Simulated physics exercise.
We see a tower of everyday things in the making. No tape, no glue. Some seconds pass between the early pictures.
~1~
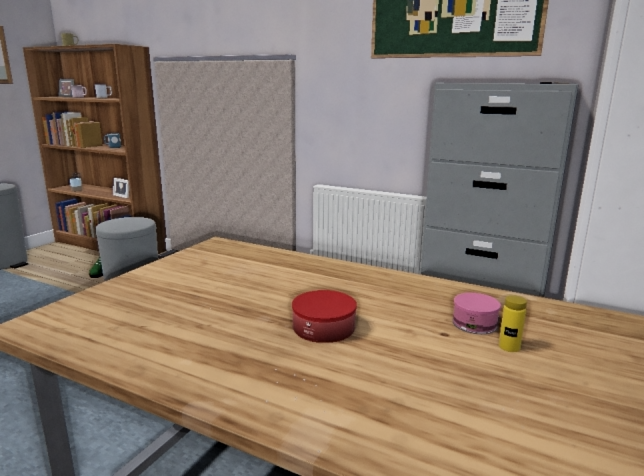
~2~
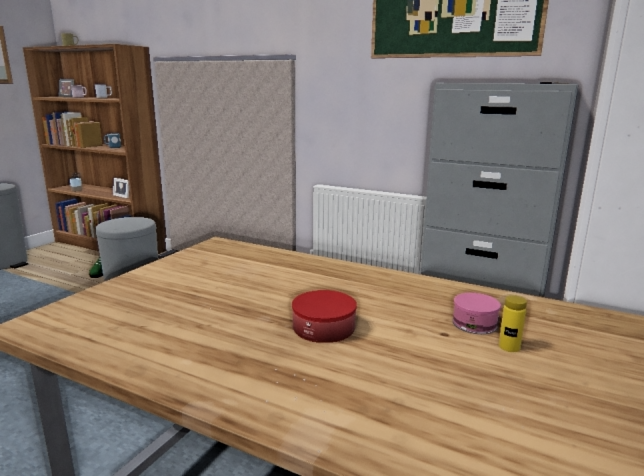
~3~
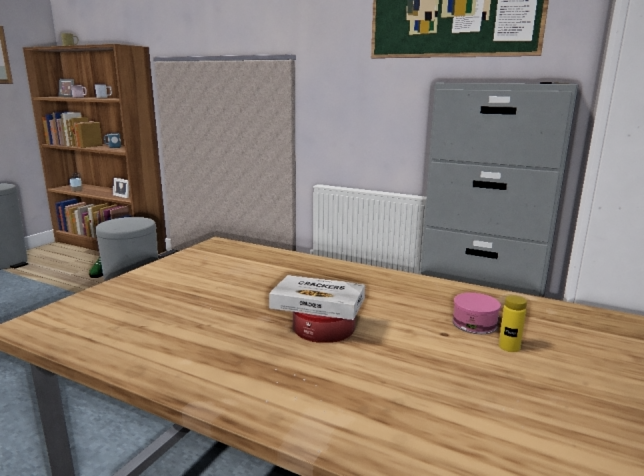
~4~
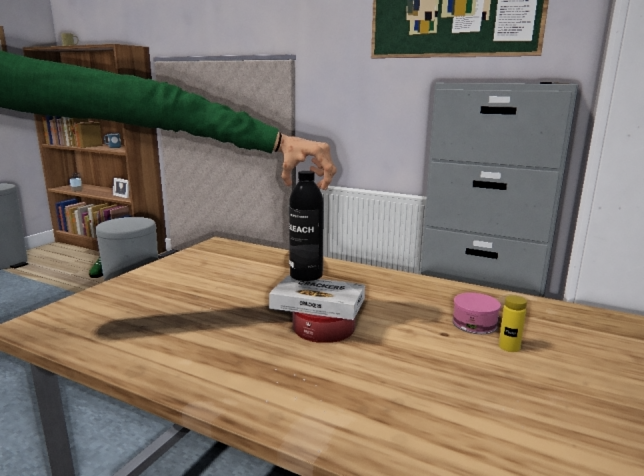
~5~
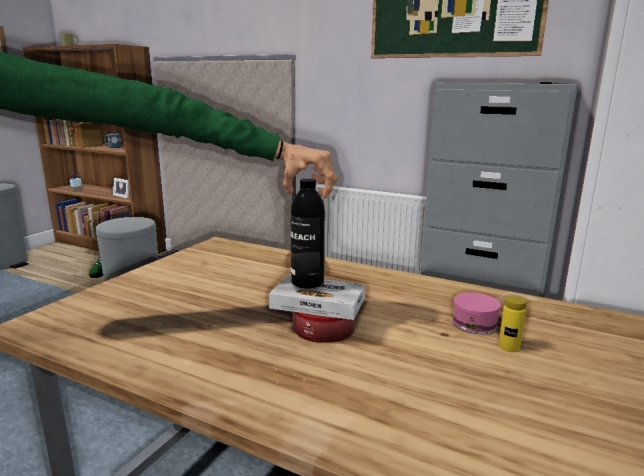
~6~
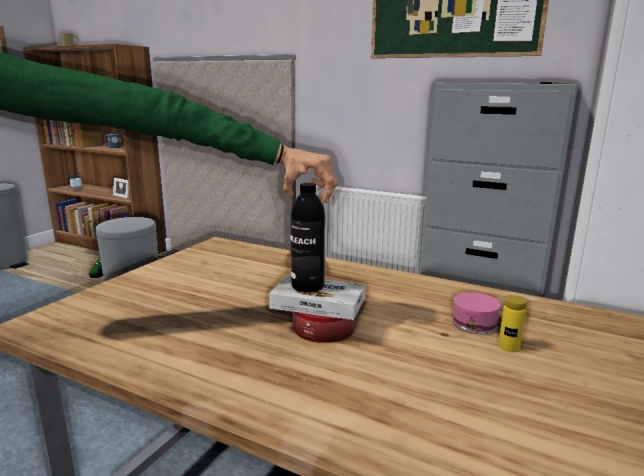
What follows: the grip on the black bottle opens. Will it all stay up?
Here the pile stays up.
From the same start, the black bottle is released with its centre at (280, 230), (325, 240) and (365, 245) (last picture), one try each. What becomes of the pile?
In the first case it loses its balance; in the second case it keeps its balance; in the third case it comes apart.
Then, 0.20 s later than the last frame, all is still.
Then, 0.40 s later than the last frame, black bottle resting near (308, 237).
When it is over, all 5 as before. End places, in pixels of the last picture, black bottle near (308, 237). The pile holds.
